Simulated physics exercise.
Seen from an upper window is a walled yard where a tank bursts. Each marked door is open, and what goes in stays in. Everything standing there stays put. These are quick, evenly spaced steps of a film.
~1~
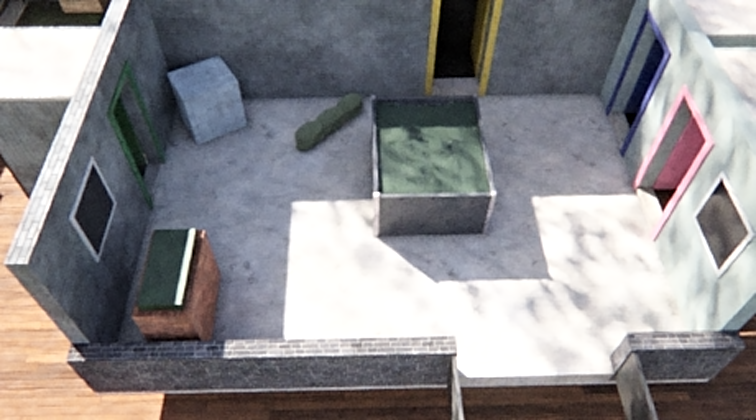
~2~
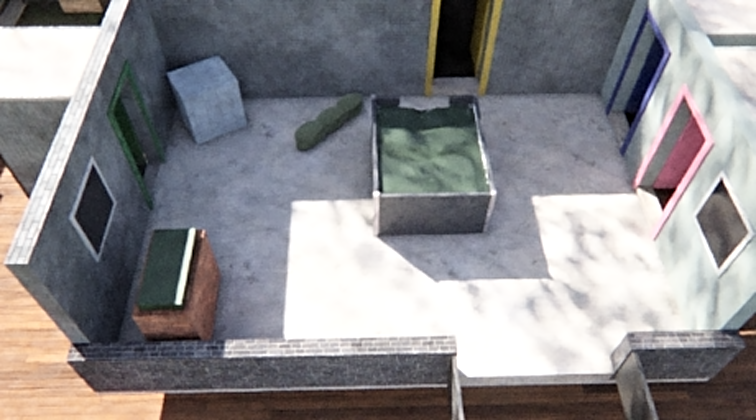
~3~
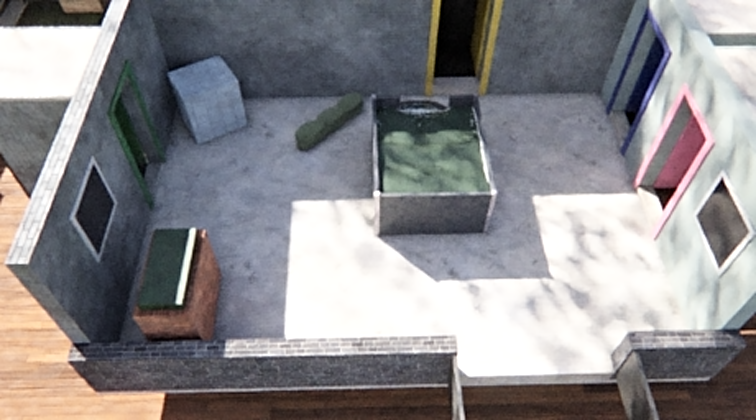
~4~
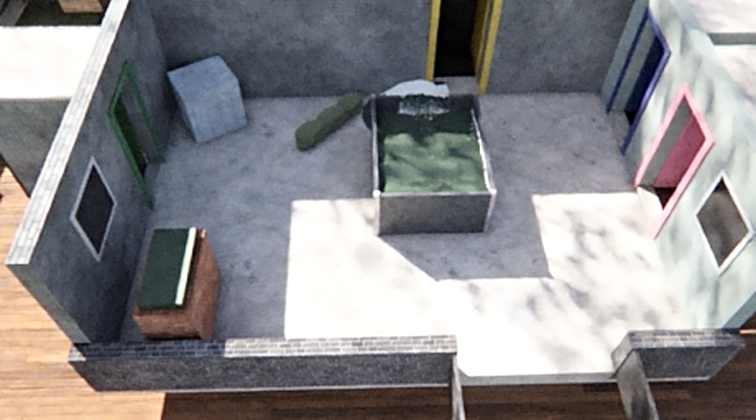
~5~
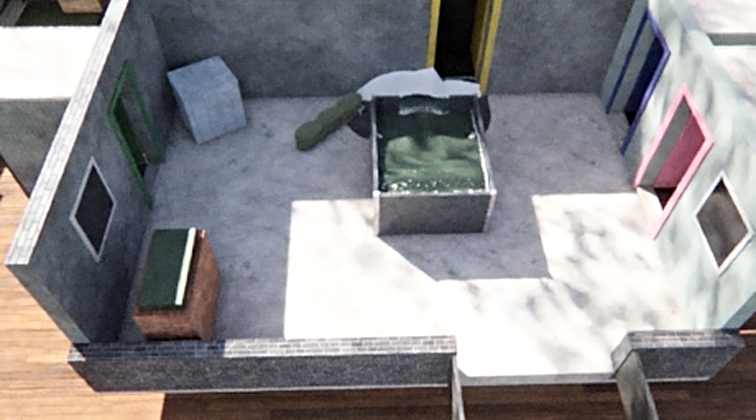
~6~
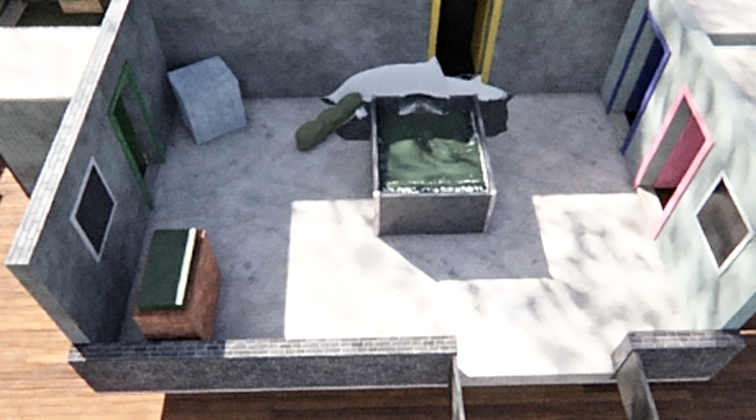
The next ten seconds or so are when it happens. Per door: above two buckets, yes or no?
Yellow door yes. Green door yes. Pink door no. Blue door yes.
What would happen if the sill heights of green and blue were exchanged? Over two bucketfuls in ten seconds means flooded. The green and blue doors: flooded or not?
One by one: Green lets less in; blue passes that mark.
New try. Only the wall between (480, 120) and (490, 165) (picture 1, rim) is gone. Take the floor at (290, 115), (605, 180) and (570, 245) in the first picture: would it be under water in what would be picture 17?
As listed: Clear, under water, wet.
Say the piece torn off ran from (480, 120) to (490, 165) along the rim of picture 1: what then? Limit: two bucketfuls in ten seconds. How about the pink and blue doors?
In that setup the pink door runs over the limit, but the blue door runs over the limit.
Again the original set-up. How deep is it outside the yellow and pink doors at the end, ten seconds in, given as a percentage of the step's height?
Some 40 percent and then some 40 percent.
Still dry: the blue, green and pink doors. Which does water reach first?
Clearly the blue-painted one.
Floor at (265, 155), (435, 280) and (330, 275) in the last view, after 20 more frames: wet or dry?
Result, in the order given: Wetted / not wetted / wetted.
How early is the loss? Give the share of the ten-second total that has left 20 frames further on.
I make it 40 per cent.
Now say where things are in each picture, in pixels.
The open tank at (429, 146) is whole and still, in the first picture.
Water pours out on the open tank's far side and has run to a hidden place, in the second picture.
Water pours out on the open tank's far side and has run to a hidden place, in the third picture.
Water pours out on the open tank's far side and has run to a hidden place, in the fourth picture.
Water pours out on the open tank's far side and has run to (484, 96), in the fifth picture.
The front is at (326, 99), out from the gap on the open tank's far side, in the sixth picture.
A moment on, water covers 20 % of the floor; the yellow door over two buckets in, the green door not reached, the pink door not reached, the blue door not reached.
Next, water covers 35 % of the floor; the yellow door far over two buckets in, the green door wet at the sill, nothing in, the pink door not reached, the blue door over two buckets in.
Then, water covers 65 % of the floor; the yellow door far over two buckets in, the green door over two buckets in, the pink door wet at the sill, nothing in, the blue door over two buckets in.
Later, water covers 85 % of the floor; the yellow door far over two buckets in, the green door over two buckets in, the pink door wet at the sill, nothing in, the blue door far over two buckets in.
In the end, water covers 95 % of the floor; the yellow door far over two buckets in, the green door over two buckets in, the pink door wet at the sill, nothing in, the blue door far over two buckets in.
